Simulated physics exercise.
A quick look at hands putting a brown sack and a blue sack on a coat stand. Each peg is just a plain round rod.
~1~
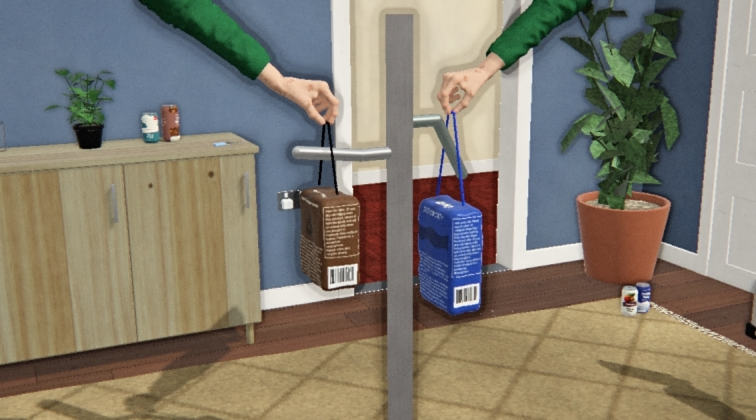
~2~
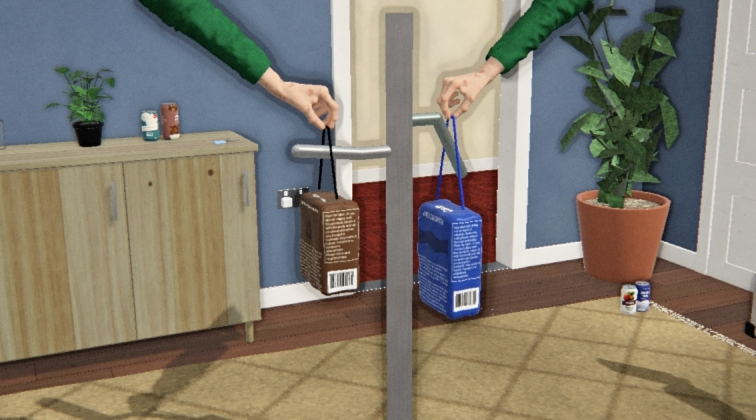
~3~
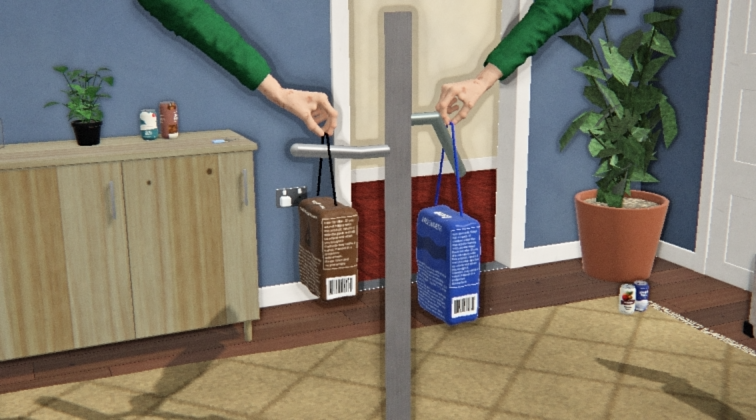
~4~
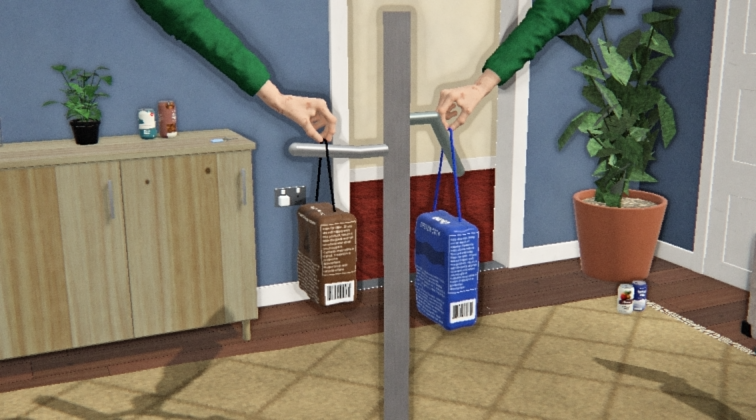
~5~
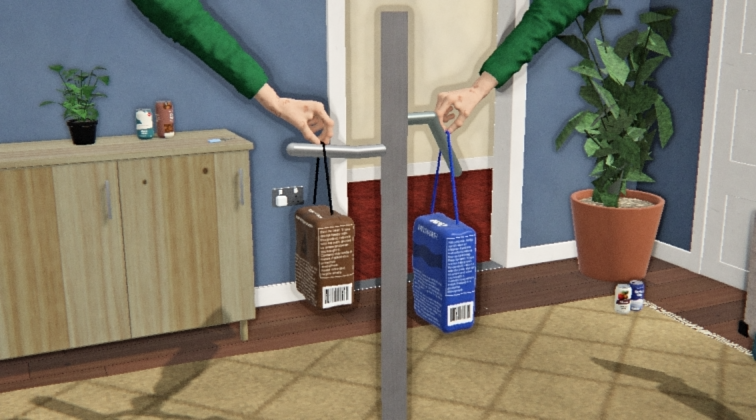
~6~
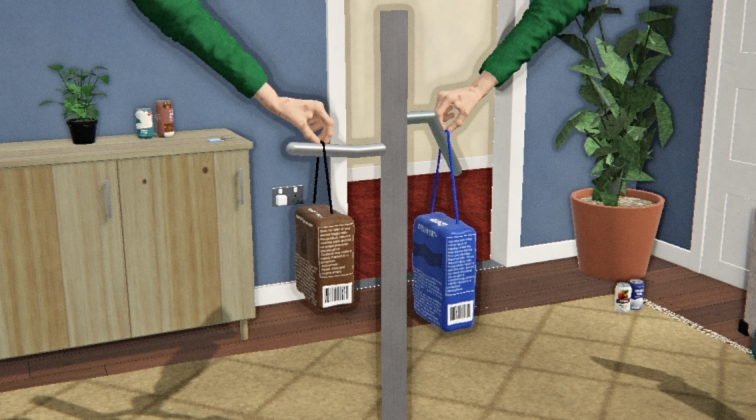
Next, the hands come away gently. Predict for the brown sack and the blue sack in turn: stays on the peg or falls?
Prediction: The brown sack stays on; the blue sack falls.
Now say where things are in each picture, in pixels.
Brown sack (329, 238); blue sack (449, 255); left peg tip (298, 152); right peg tip (462, 173), in the first frame.
Brown sack (329, 242); blue sack (449, 258), in the second frame.
Brown sack (328, 248); blue sack (447, 264), in the third frame.
Brown sack (326, 254); blue sack (446, 270), in the fourth frame.
Brown sack (324, 257); blue sack (443, 272), in the fifth frame.
Brown sack (324, 256); blue sack (443, 271); left peg tip (293, 149), about level; right peg tip (456, 170), sloping steeply down, in the sixth frame.
Then, 0.24 s after the last picture, brown sack hanging near (324, 257); blue sack falling near (442, 331).
Then, 0.44 s after the last picture, brown sack hanging near (326, 258); blue sack on the floor.
At rest, brown sack hanging near (327, 258); blue sack on the floor. The brown sack holds on and the blue sack comes down.
